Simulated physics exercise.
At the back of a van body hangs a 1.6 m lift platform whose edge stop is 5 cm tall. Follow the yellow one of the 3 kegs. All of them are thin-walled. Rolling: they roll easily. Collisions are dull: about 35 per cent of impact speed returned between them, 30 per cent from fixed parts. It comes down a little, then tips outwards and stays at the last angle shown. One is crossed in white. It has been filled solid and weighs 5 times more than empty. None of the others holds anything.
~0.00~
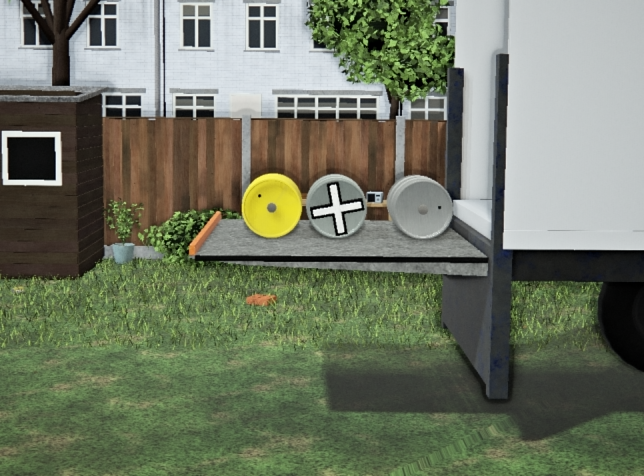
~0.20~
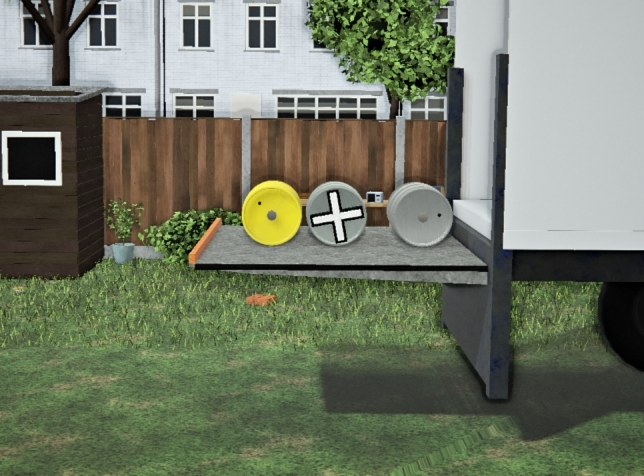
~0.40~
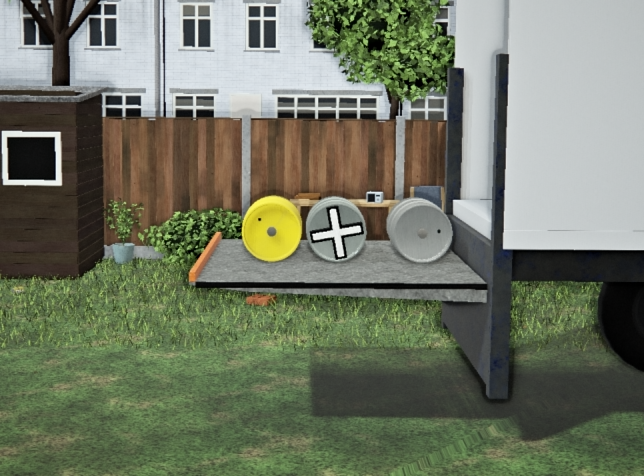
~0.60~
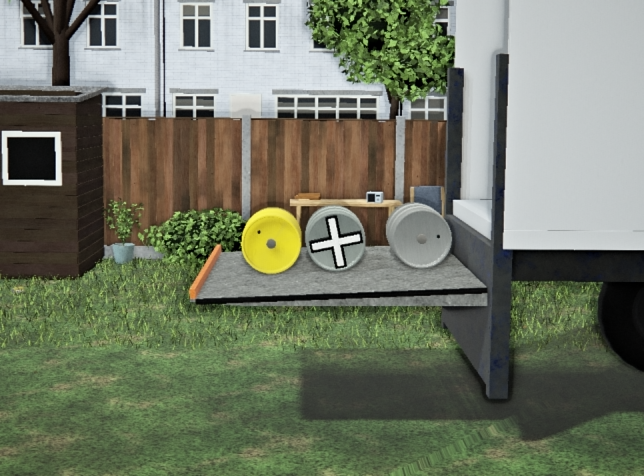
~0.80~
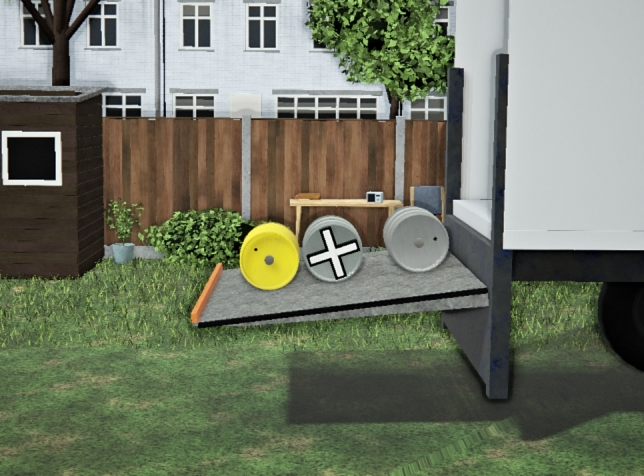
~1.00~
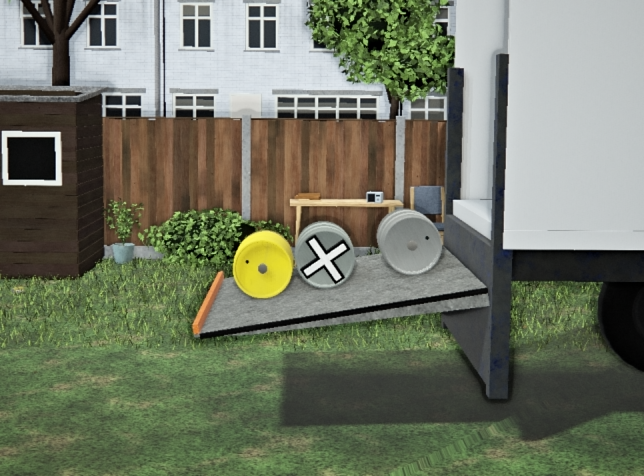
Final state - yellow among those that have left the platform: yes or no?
Yes, it is.
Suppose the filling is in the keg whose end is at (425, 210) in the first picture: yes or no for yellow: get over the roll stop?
Under that setup yellow does it.
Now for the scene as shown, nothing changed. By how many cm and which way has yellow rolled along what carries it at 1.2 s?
Yellow: 10 to the left.
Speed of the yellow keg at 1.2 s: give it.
It's travelling at about 0.5 m/s.
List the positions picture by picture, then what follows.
Yellow (272, 209); plate level; stop at (192, 250); white cross at (337, 209), in the first picture.
Yellow (271, 216); plate level, in the second picture.
Yellow (271, 232); plate level, in the third picture.
Yellow (271, 245); plate tilted 3°; stop at (193, 294), in the fourth picture.
Yellow (269, 261); plate tilted 7°, in the fifth picture.
Yellow (262, 270); plate tilted 10°; stop at (196, 329), in the sixth picture.
Then, 1.2 s in, yellow is on the plate, 25 cm from the stop, rolling left; 0 gone from the plate.
Then, 1.4 s in, yellow is on the plate, 15 cm from the stop, rolling left; 0 gone from the plate.
Then, 1.7 s in, yellow is on the plate, 5 cm from the stop, rolling left; 0 gone from the plate.
Then, 1.9 s in, yellow is over the stop and falling; 1 gone from the plate.
In the end (4.5 s), yellow is off the lift, on the ground; 3 gone from the plate.
